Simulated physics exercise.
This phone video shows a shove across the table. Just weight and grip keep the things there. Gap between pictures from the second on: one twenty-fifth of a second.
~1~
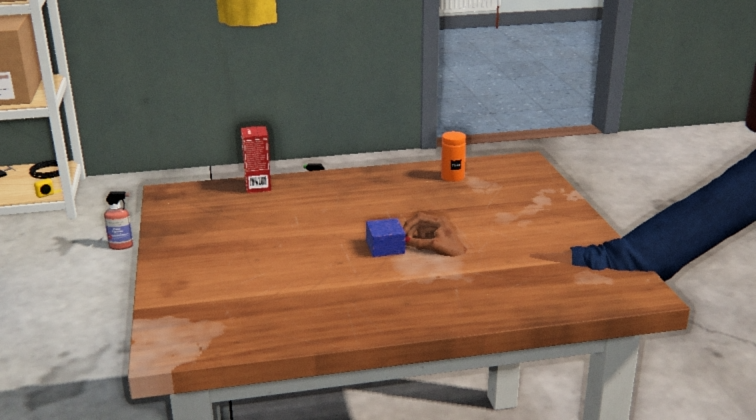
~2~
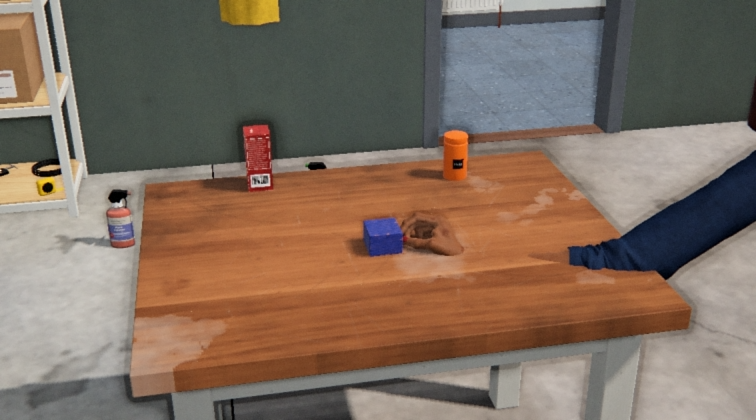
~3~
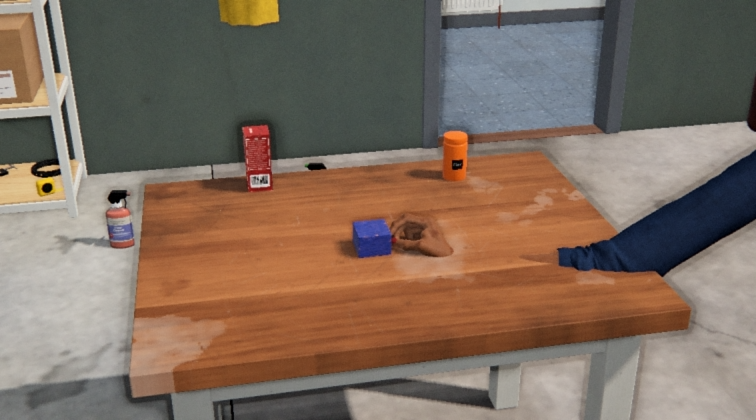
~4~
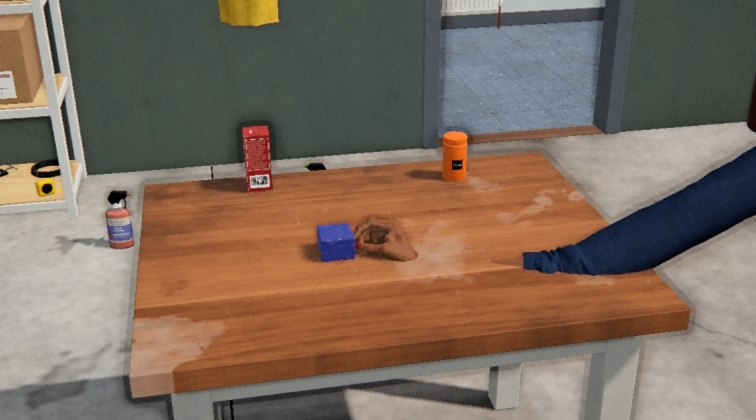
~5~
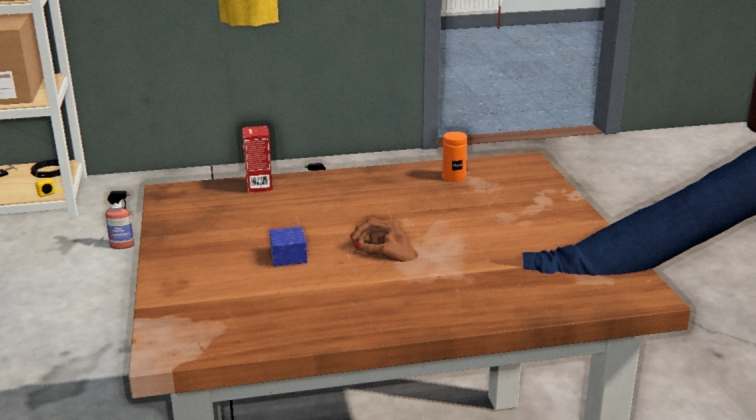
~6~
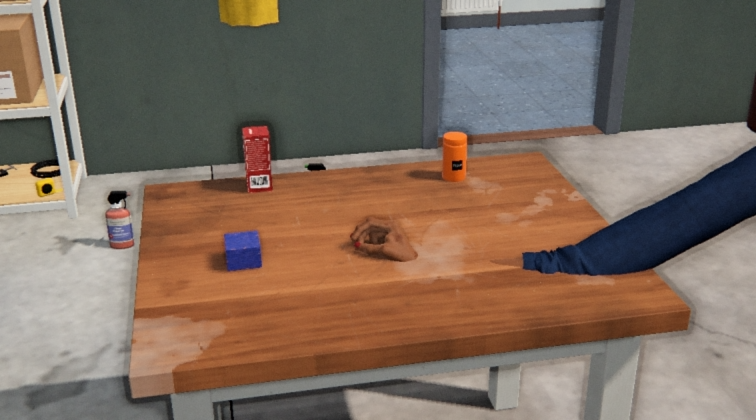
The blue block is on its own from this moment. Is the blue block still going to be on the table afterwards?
It is shed by the table.
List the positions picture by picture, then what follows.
Under the hand; blue block (385, 238), in the first picture.
Under the hand; blue block (383, 237), in the second picture.
Under the hand; blue block (372, 238), in the third picture.
Blue block (336, 242), in the fourth picture.
Blue block (288, 246) moved about its own width, in the fifth picture.
Blue block (243, 250) moved well along, in the sixth picture.
Then, 0.20 s later than the last frame, blue block now off the table.
Then, 0.50 s later than the last frame, things are still on the move.
When it is over, off the table, blue block.
